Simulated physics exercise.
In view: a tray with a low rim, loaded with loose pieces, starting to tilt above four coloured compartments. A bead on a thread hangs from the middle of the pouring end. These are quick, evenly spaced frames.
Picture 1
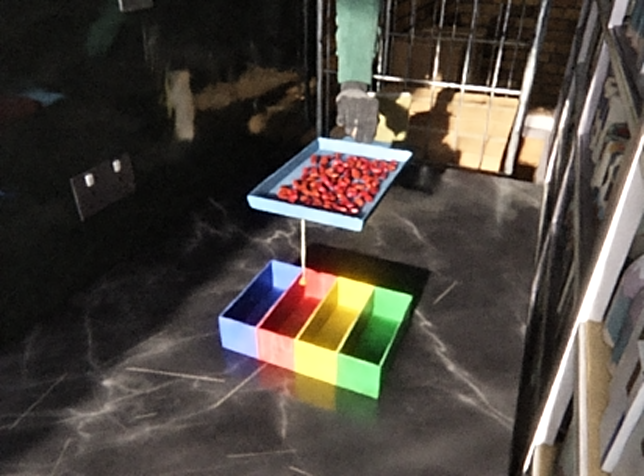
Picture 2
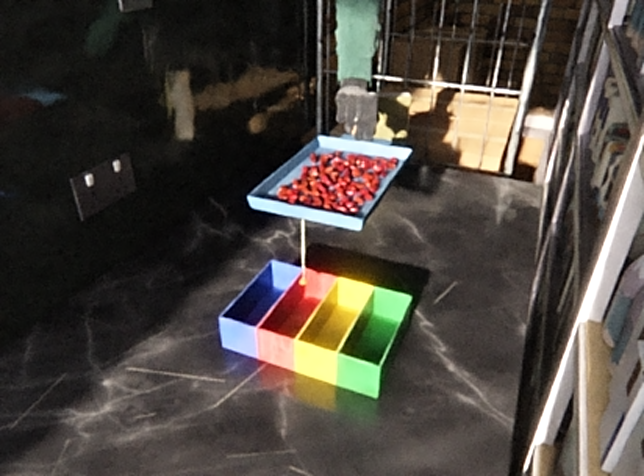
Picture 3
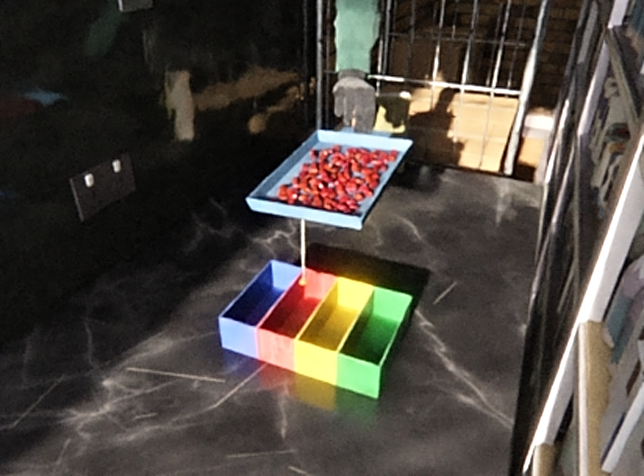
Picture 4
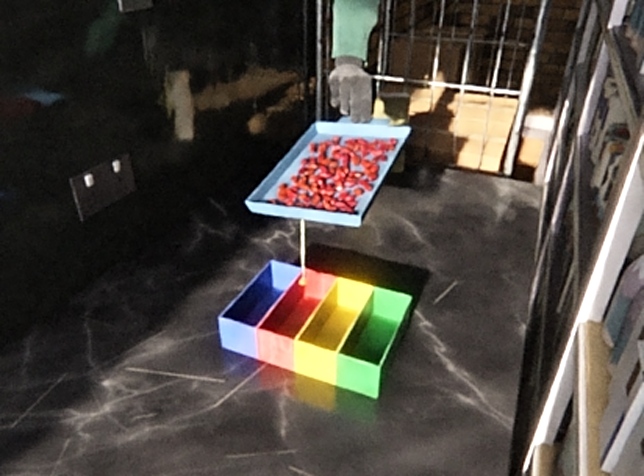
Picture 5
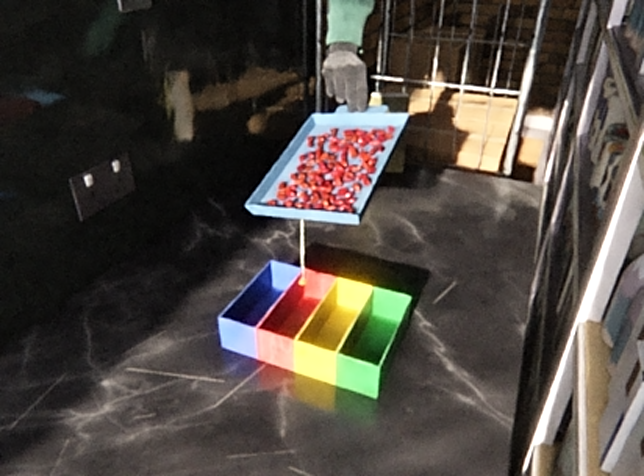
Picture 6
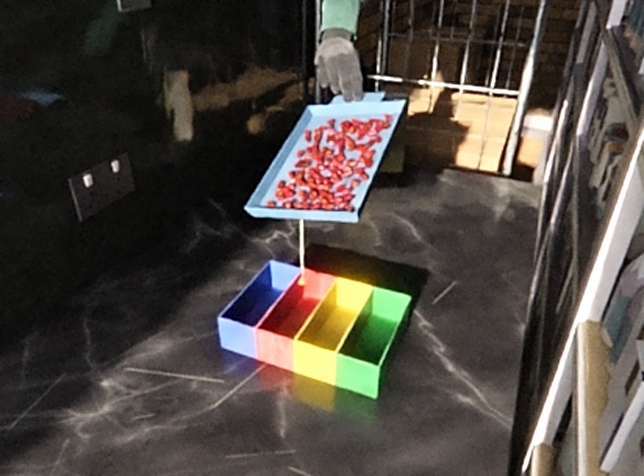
Blue tray of red beans tilting steadily above blue, red, yellow and green compartments as a gloved hand raises its far end.
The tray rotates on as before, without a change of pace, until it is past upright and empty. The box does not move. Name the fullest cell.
Fullest: The blue cell.
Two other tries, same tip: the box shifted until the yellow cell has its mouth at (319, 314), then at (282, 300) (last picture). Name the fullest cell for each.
In turn: The blue cell; the cell in red.
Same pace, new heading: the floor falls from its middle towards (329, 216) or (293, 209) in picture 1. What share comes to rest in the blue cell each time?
About 10 and 40 per cent.
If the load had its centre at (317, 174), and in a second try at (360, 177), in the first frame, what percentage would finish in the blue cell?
First some 50, then 50 per cent.
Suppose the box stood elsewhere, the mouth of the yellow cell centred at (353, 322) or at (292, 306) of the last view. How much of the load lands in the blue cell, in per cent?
First some 20, then 40 per cent.
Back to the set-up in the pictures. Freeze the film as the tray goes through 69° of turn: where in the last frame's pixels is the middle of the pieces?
Near (284, 173).
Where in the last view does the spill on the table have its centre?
At about (212, 310).
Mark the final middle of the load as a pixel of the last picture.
Roughly at (248, 319).
Soon, tray tipped steeply; all on the tray.
A while on, tray tipped past a quarter turn; nearly all on the tray; a stray few falling or outside the box.
Towards the end, tray tipped past a quarter turn; about half in the blue cell; a small part in the red cell; a stray few in the yellow cell; about half falling or outside the box.
Finally, tray tipped past a quarter turn; about half in the blue cell; a small part in the red cell; a stray few in the yellow cell; none in the green cell; about half outside the box.
